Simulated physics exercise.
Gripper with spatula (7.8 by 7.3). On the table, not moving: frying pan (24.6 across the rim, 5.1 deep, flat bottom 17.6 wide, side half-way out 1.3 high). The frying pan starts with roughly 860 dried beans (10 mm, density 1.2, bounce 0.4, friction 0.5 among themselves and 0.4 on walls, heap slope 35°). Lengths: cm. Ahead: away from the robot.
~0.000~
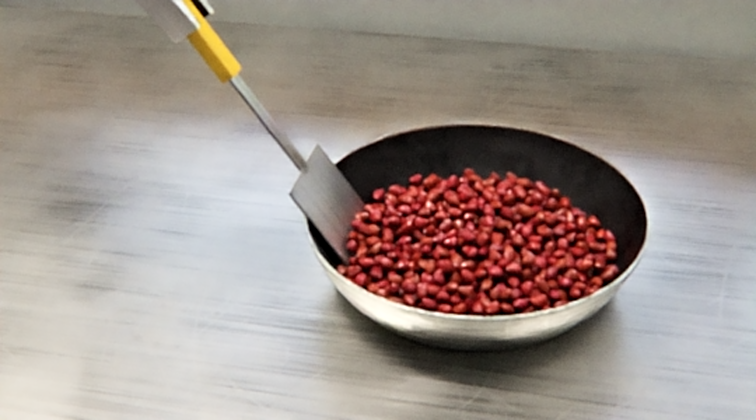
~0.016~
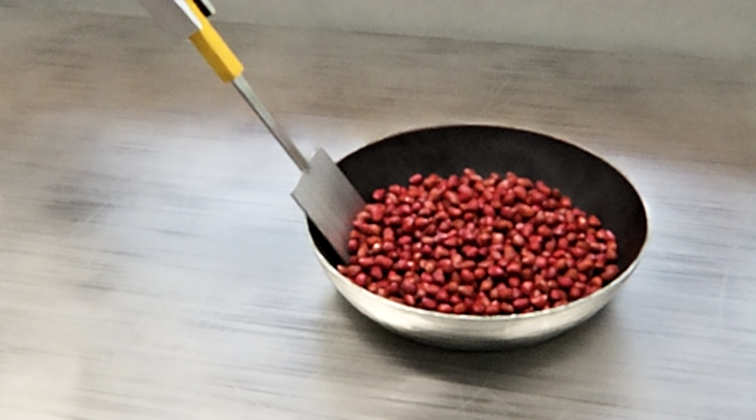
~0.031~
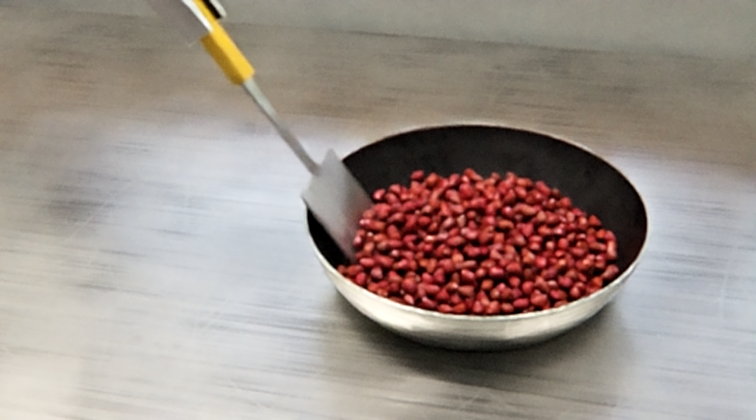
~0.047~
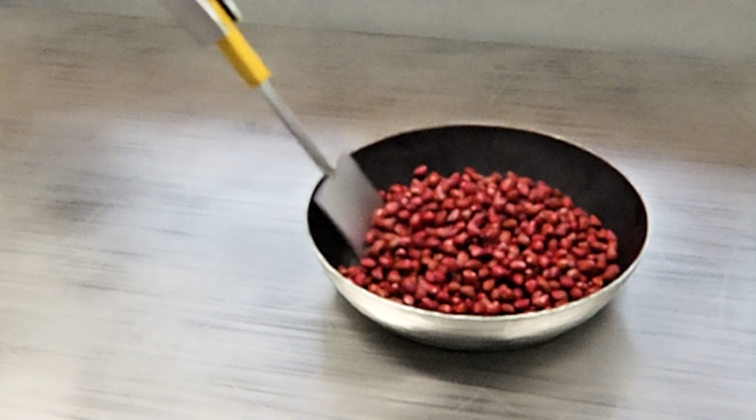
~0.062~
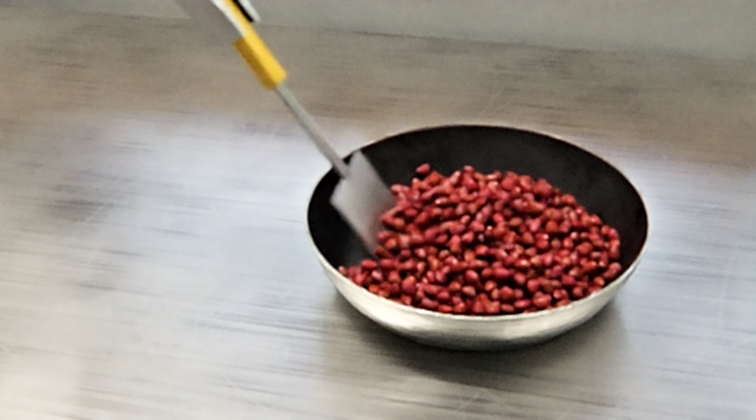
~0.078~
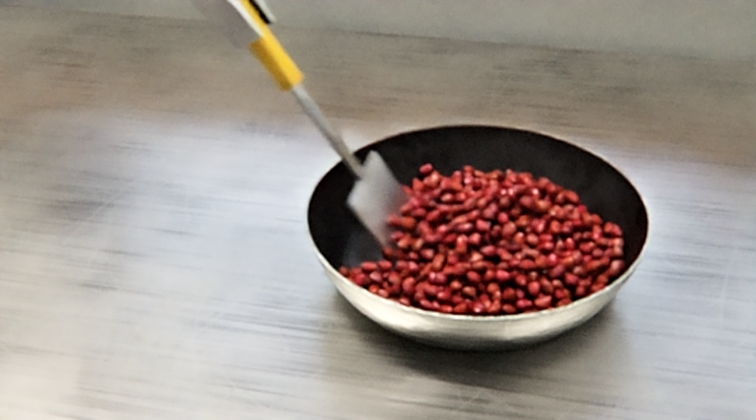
On a streaked grey tabletop, a gripper holding a yellow-handled spatula moves slightly right inside a stationary frying pan, pushing the near-left edge of a heap of dried red beans a short way across the pan.
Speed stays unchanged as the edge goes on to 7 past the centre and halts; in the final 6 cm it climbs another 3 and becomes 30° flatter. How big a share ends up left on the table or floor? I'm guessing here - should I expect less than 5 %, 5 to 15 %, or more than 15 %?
You should expect less than 5 %.
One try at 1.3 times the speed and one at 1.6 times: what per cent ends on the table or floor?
Some 10 and 15 per cent.
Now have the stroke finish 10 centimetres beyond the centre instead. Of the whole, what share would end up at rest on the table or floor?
Changed stop: Approx. 25 %.
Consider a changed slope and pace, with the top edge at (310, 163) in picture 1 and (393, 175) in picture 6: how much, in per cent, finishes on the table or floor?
Some 10 per cent.
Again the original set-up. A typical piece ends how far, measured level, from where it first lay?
Near 3 cm, measured level.
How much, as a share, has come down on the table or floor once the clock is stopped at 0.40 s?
It is near 2 percent.
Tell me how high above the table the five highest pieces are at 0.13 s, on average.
Somewhere around 5 centimetres high.
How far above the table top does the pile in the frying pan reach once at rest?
Close to 7.0 centimetres high.
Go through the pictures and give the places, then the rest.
Spatula top edge at (303, 167), sloping 56°; upper third of the load around (471, 237), from x 340 to 610, top at y 175; 855 in the frying pan, in the first picture.
Spatula top edge at (305, 167), sloping 56°; upper third of the load around (470, 238), from x 345 to 610, top at y 175, in the second picture.
Spatula top edge at (315, 170), sloping 56°; upper third of the load around (469, 237), from x 345 to 610, top at y 175, in the third picture.
Spatula top edge at (330, 173), sloping 56°; upper third of the load around (467, 234), from x 345 to 615, top at y 170, in the fourth picture.
Spatula top edge at (346, 175), sloping 56°; upper third of the load around (473, 232), from x 345 to 615, top at y 170, in the fifth picture.
Spatula top edge at (362, 176), sloping 56°; upper third of the load around (481, 232), from x 345 to 620, top at y 170; 855 in the frying pan, in the sixth picture.
After 0.13 s, sloping 56°, highest piece 6 above the table; 855 in the frying pan.
After 0.18 s, sloping 43°, highest piece 6 above the table; 855 in the frying pan.
After 0.40 s, sloping 26°, highest piece 7 above the table; 833 in the frying pan, 19 on the table or floor, 3 on the blade or in flight.
After 1.45 s, sloping 26°, highest piece 7 above the table; 833 in the frying pan, 22 on the table or floor.
At rest, 833 in the frying pan, 22 on the table or floor. That is 3 % on the table or floor.
